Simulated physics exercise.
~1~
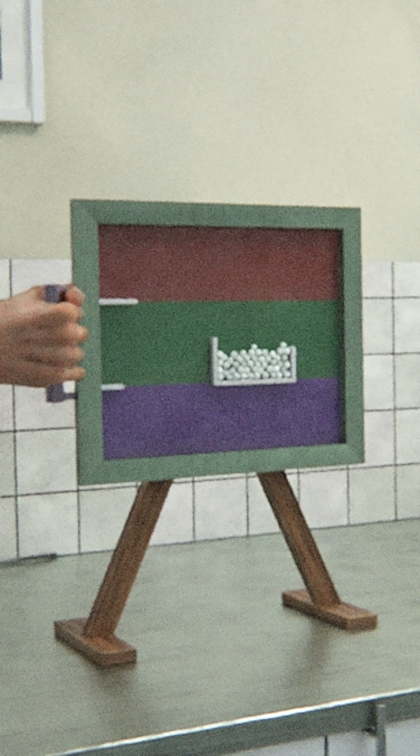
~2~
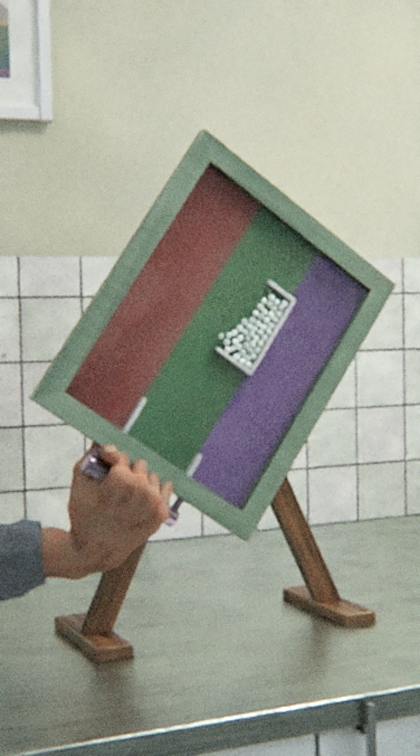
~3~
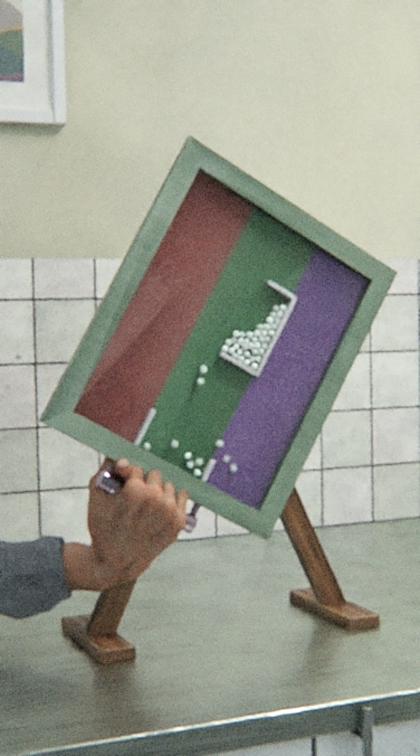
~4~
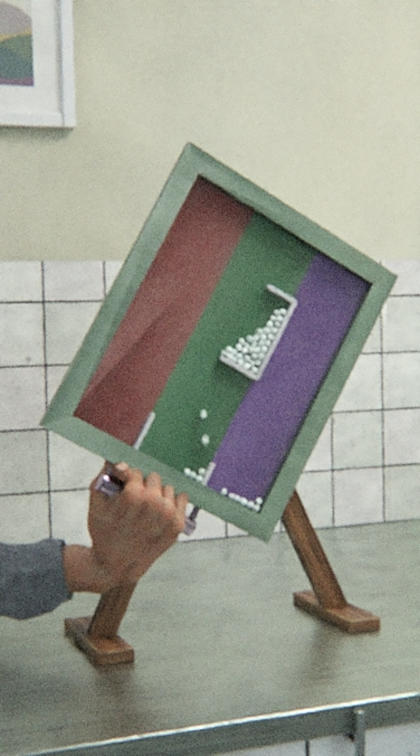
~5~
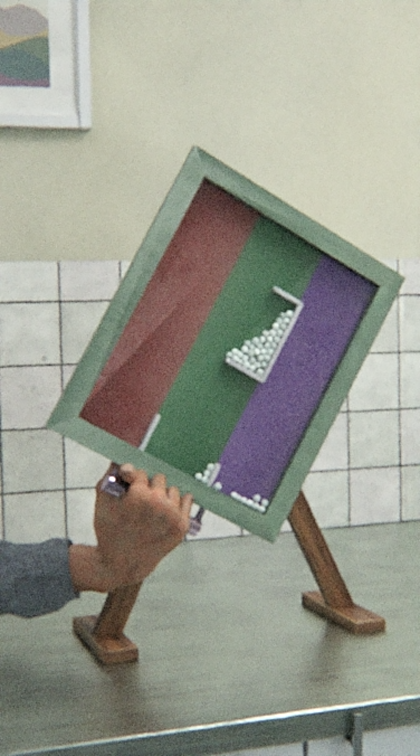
At first, a square green-framed box with red, green and purple strips stands upright on wooden legs, a heap of small white beads resting in a white tray at its middle, while a hand grips the handle on the left. The hand turns the box anticlockwise until it leans steeply, and the beads bunch toward the tray's lower end. Some then spill out and drop to the lower edge, scattering across green and purple. Finally the box stays tilted, with most beads still in the tray on the green strip, a few more at green's bottom, and some along purple's lower edge.
